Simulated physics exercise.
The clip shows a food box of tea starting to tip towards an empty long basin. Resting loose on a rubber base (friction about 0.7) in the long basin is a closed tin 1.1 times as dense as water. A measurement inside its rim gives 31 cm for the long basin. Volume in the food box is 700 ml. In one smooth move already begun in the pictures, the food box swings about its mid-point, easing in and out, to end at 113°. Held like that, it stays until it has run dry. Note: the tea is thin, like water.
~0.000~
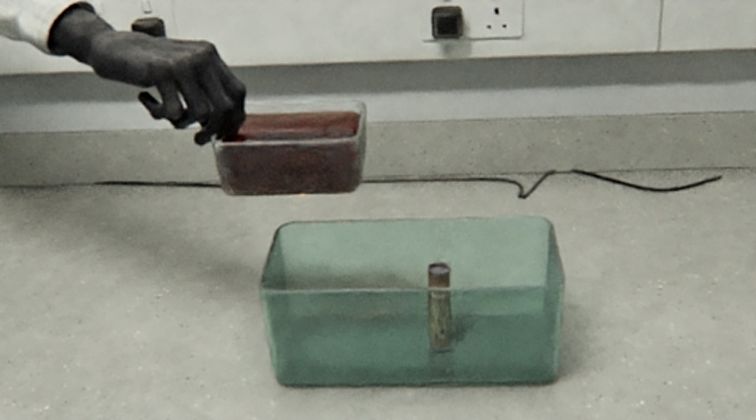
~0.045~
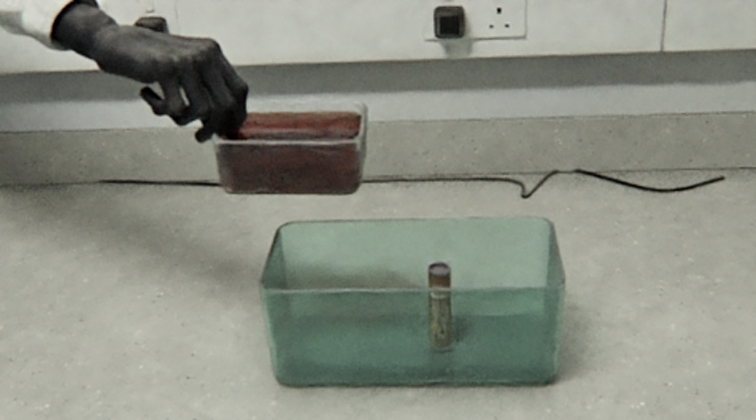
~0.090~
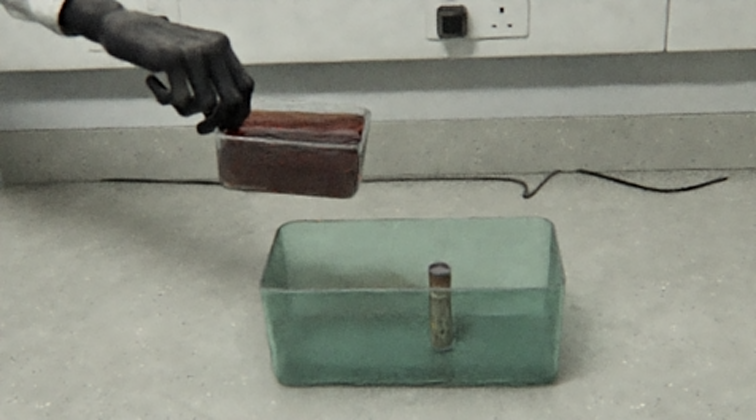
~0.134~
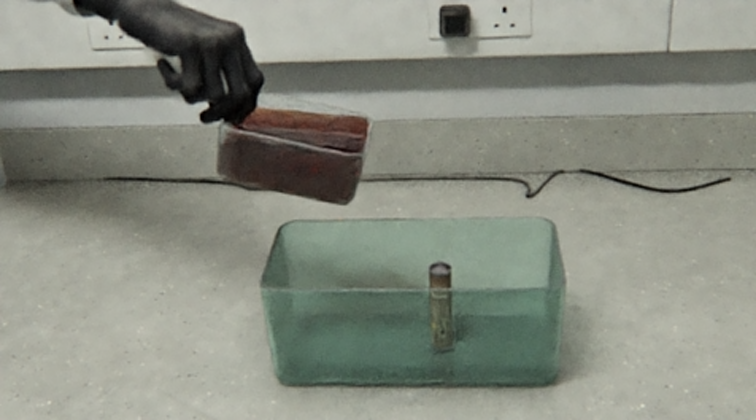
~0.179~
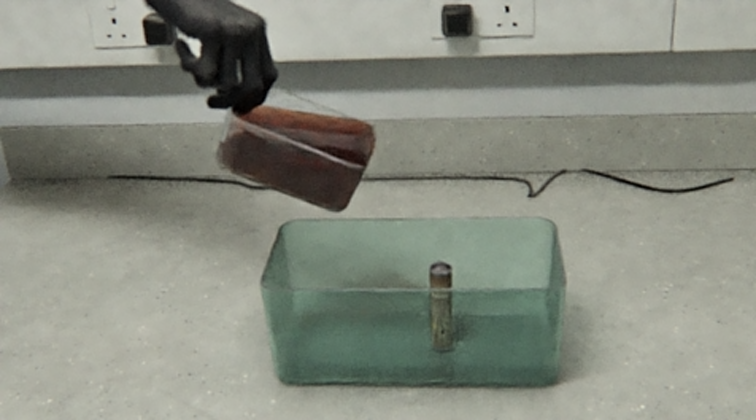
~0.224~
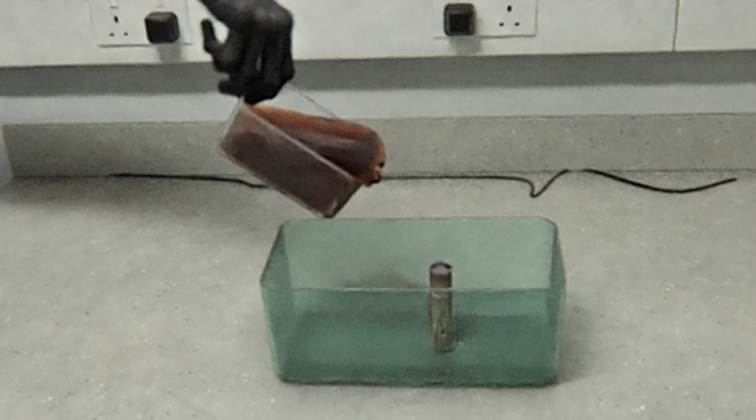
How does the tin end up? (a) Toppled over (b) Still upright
Toppled over (a).
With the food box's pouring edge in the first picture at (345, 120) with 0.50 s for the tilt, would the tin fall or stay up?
Then the tin comes down.
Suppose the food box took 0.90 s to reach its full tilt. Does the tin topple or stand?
The tin stays on its base.
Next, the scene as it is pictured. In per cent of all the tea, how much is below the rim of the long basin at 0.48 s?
Some 66 per cent.
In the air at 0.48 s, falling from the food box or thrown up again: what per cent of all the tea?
Near 28 per cent at that moment.
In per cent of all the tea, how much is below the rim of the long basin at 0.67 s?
Some 94 percent.
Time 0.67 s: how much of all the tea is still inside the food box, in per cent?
0 per cent or so.
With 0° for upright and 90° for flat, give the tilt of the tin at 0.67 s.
Some 30°.
After 0.48 s the tilt is 105° and 7 per cent is still to pour; the tin leans 5°.
After 0.67 s the tilt is 113° and 0 per cent is still to pour; the tin leans 30°.
After 0.87 s the tilt is 113° and 0 per cent is still to pour; the tin lies on its side.
After 1.08 s the tilt is 113° and 0 per cent is still to pour; the tin lies on its side.
In the end the tin lies on its side.
